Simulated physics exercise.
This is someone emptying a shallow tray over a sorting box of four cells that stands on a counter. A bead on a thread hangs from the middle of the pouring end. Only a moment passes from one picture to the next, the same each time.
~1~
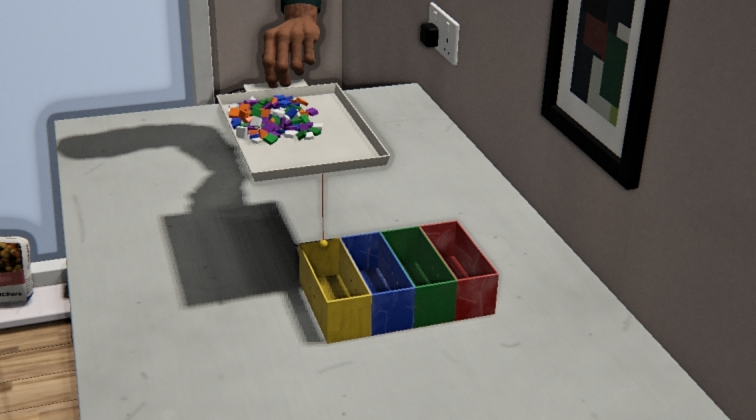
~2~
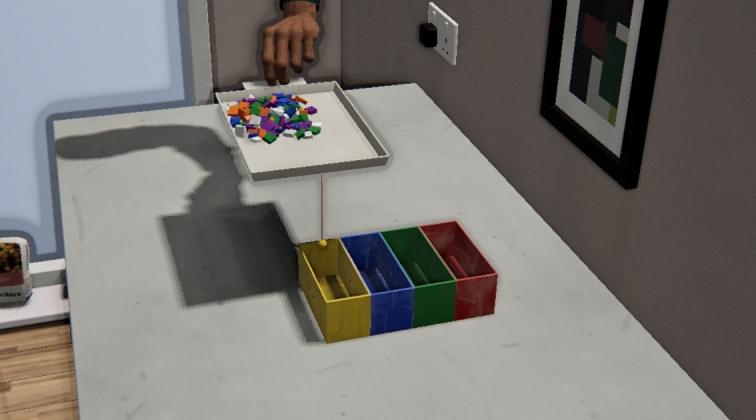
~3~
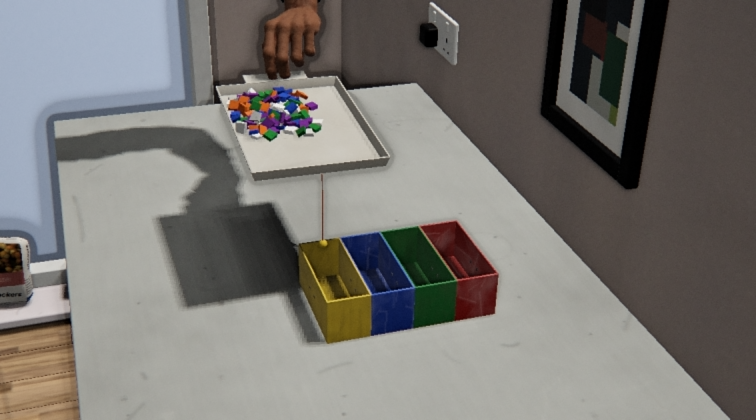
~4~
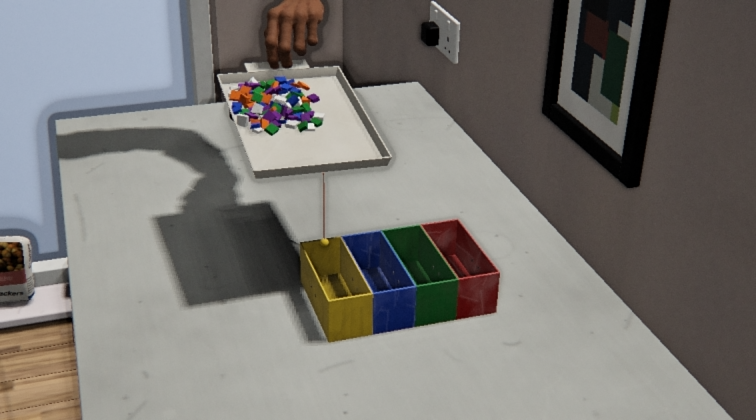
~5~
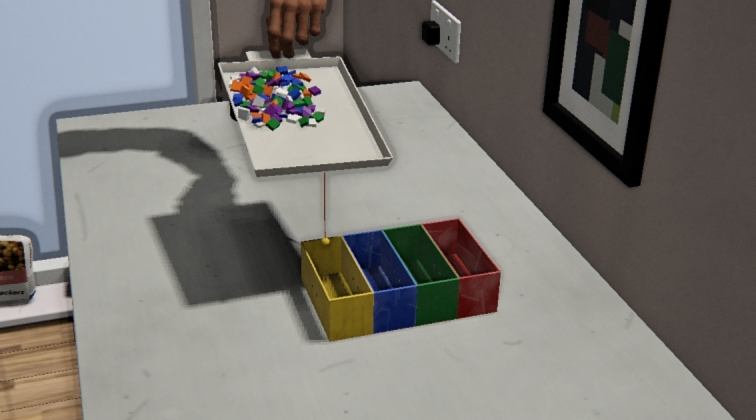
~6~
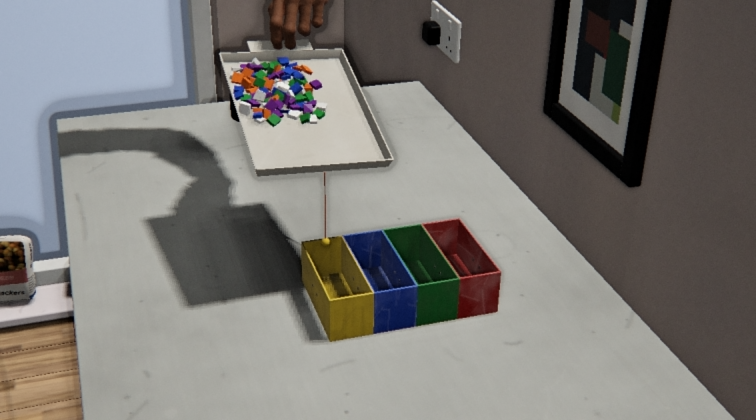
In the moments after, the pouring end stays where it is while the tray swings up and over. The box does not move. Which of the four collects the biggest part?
Fullest: The blue cell.
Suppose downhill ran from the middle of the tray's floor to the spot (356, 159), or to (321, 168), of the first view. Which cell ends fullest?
One: The blue cell. Two: The yellow cell.
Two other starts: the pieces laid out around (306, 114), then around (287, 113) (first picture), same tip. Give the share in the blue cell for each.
Near 50 % and 50 %.
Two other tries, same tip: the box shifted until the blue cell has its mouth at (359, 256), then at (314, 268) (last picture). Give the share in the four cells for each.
Near 100 % and 100 %.
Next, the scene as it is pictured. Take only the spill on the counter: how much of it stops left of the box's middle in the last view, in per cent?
Close to 100 per cent.
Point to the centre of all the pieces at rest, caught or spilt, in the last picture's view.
Near (376, 304).
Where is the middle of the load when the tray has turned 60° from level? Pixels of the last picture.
Near (353, 170).
Soon after the last picture, tray tipped steeply; about two thirds on the tray; a small part in the blue cell; a small part in the yellow cell; a stray few in the green cell; about a quarter falling or outside the box.
A little later, tray tipped past a quarter turn; about a third on the tray; about a quarter in the blue cell; a small part in the yellow cell; a small part in the green cell; a small part falling or outside the box.
Later still, tray tipped past a quarter turn; about half in the blue cell; about a quarter in the yellow cell; about a quarter in the green cell; a small part falling or outside the box.
At rest, tray tipped past a quarter turn; about half in the blue cell; about a quarter in the yellow cell; about a quarter in the green cell; none in the red cell; a small part outside the box.
